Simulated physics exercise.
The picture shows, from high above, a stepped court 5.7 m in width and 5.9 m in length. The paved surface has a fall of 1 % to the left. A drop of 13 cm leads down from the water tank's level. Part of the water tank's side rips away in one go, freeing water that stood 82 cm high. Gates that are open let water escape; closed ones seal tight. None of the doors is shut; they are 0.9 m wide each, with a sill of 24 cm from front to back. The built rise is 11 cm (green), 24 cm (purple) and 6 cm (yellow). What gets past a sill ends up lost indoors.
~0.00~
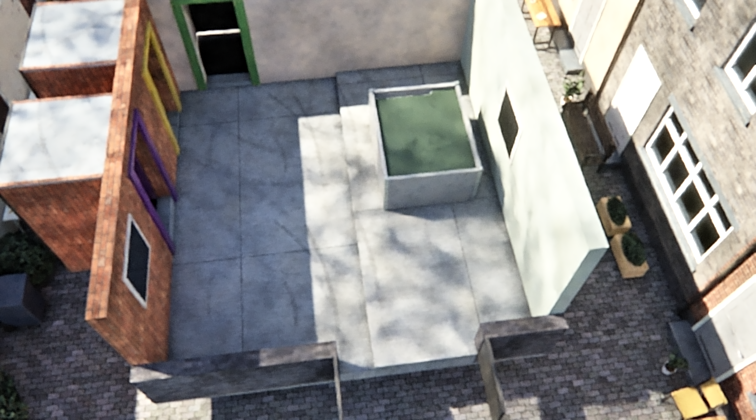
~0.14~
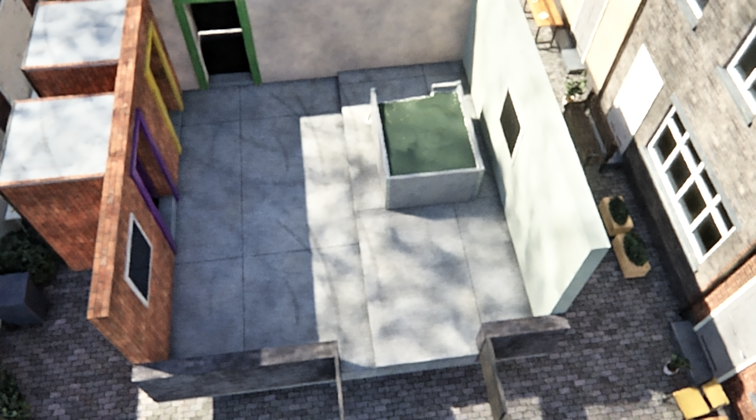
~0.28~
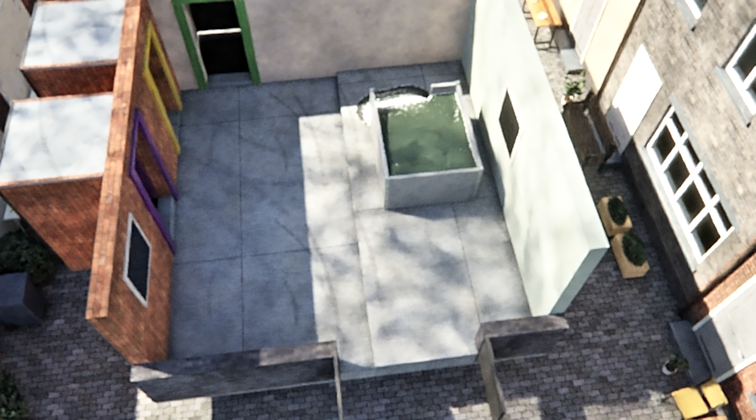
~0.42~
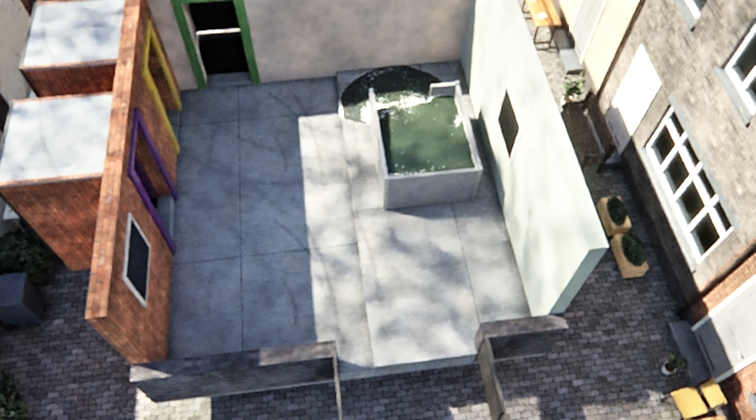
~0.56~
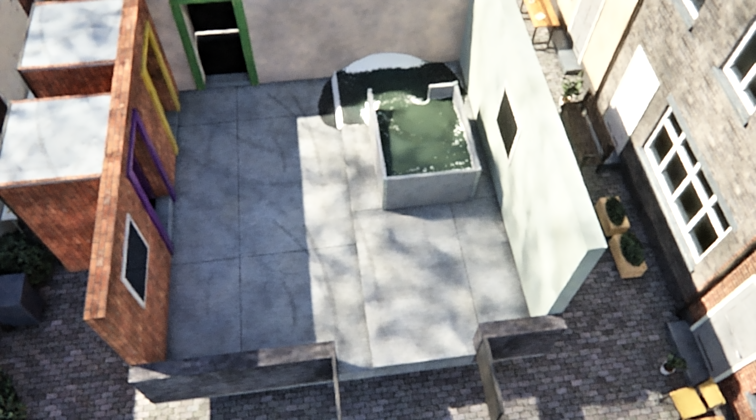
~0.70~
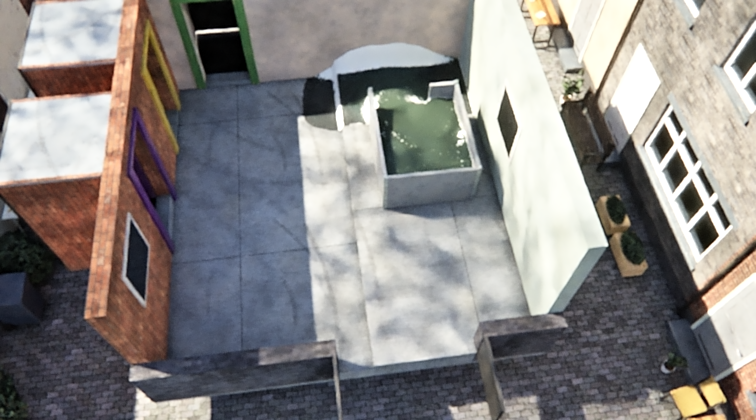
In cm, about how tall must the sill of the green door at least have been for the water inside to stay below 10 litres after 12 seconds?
It would have had to be close to 9 cm tall.
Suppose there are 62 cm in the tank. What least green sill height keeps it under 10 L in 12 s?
A step of about 7.0 cm does it.
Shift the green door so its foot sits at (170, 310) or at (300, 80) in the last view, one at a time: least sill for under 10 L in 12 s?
You'd want about 8.5 cm there first, then about 17 cm.
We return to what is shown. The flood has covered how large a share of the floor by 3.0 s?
I'd say near 40 percent is wet.
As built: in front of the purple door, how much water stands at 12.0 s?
6.5 cm.
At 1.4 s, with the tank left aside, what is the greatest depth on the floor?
Around 50 centimetres.
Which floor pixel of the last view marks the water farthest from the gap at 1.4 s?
Lab note: Front tip approx. at (207, 92).
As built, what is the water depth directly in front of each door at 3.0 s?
Depth at green 9 cm, at purple 5 cm, at yellow 24 cm.
After 1.4 s water covers 15 % of the floor, deepest (50 cm) near (386, 70); 6 cm at the green door, 0 litres in over its 11 cm sill.
After 3.0 s water covers 40 % of the floor, deepest (32 cm) near (180, 94); 9 cm at the green door, 0 litres in over its 11 cm sill.
After 12.0 s water covers 85 % of the floor, deepest (12 cm) near (174, 235); 7 cm at the green door, 4 litres in over its 11 cm sill.
At the green door as built, the water arrived by 1.3 s and peaked near 10 cm at 2.4 s.
With a sill of 8 cm, 14 litres would have come in within the 12 s; with 10.5 cm, 5 litres. So under 10 litres takes about 9 cm.
